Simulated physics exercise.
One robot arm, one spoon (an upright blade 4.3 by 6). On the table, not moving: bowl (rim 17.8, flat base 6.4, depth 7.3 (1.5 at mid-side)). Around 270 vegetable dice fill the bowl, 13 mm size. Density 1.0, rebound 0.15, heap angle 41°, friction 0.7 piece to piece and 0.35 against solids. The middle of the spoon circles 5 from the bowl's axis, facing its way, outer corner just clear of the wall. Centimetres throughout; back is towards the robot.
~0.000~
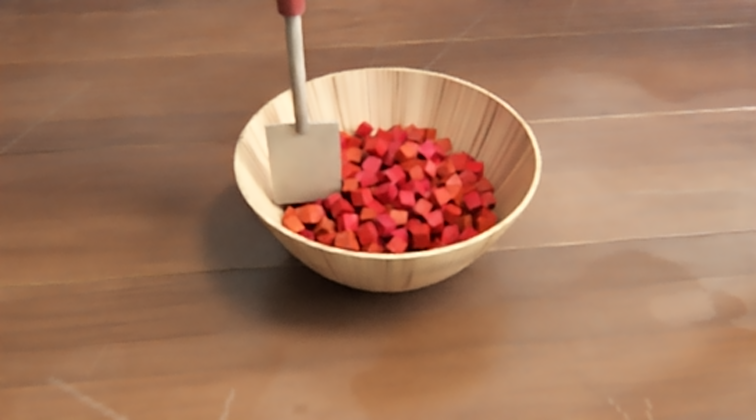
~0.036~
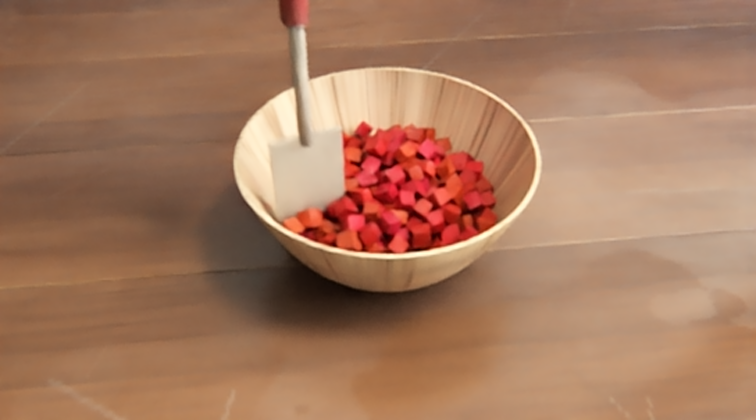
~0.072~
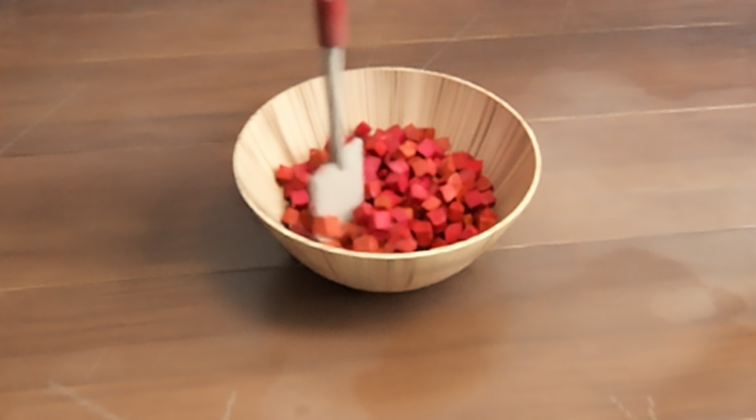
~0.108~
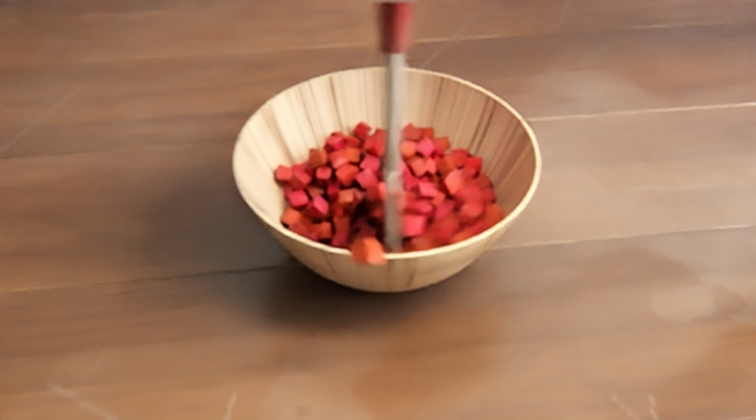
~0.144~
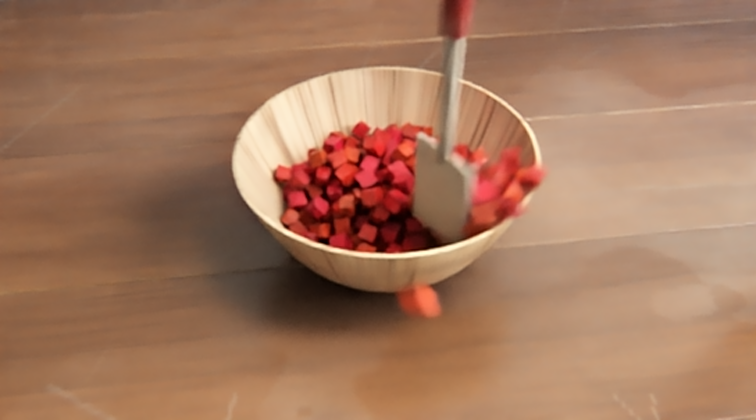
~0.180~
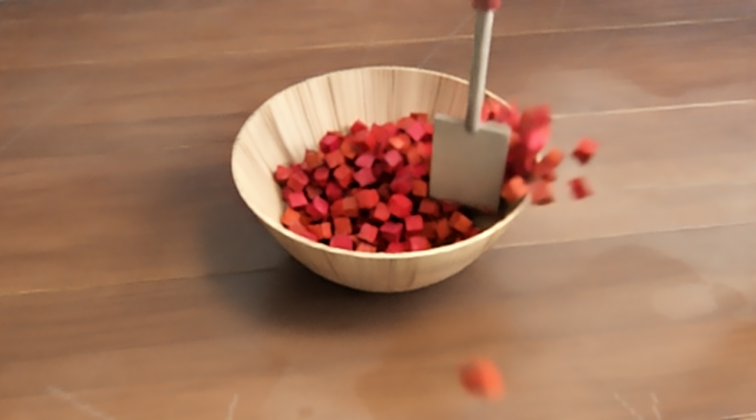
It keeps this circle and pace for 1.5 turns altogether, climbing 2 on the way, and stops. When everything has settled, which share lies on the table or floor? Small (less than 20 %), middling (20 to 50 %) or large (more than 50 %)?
On the table or floor the share is middling, 20 to 50 %.
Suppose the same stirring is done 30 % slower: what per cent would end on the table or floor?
It would be near 15 per cent.
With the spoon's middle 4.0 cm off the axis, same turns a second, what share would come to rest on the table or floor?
Then about 45 per cent.
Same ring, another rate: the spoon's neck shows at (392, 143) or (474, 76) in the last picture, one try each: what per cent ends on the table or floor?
About 15 and 25 per cent.
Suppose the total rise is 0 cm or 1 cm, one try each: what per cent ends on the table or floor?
Some 40 and 35 per cent.
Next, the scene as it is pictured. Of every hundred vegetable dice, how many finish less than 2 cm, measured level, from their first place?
Some 45 per cent.
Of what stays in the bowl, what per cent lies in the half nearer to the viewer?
Roughly 55 per cent.
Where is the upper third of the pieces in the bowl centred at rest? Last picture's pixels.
Near (392, 201).
After 0.33 s, 302° round, highest piece 12 above the table; 230 in the bowl, 9 on the table or floor, 35 in flight or on the tool.
After 0.48 s, 88° round, highest piece 9 above the table; 207 in the bowl, 53 on the table or floor, 14 in flight or on the tool.
After 0.76 s, 180° round, highest piece 6 above the table; 196 in the bowl, 78 on the table or floor.
After 1.46 s, 180° round, highest piece 6 above the table; 196 in the bowl, 78 on the table or floor.
In the end, 196 in the bowl, 78 on the table or floor. That is 28 % on the table or floor.
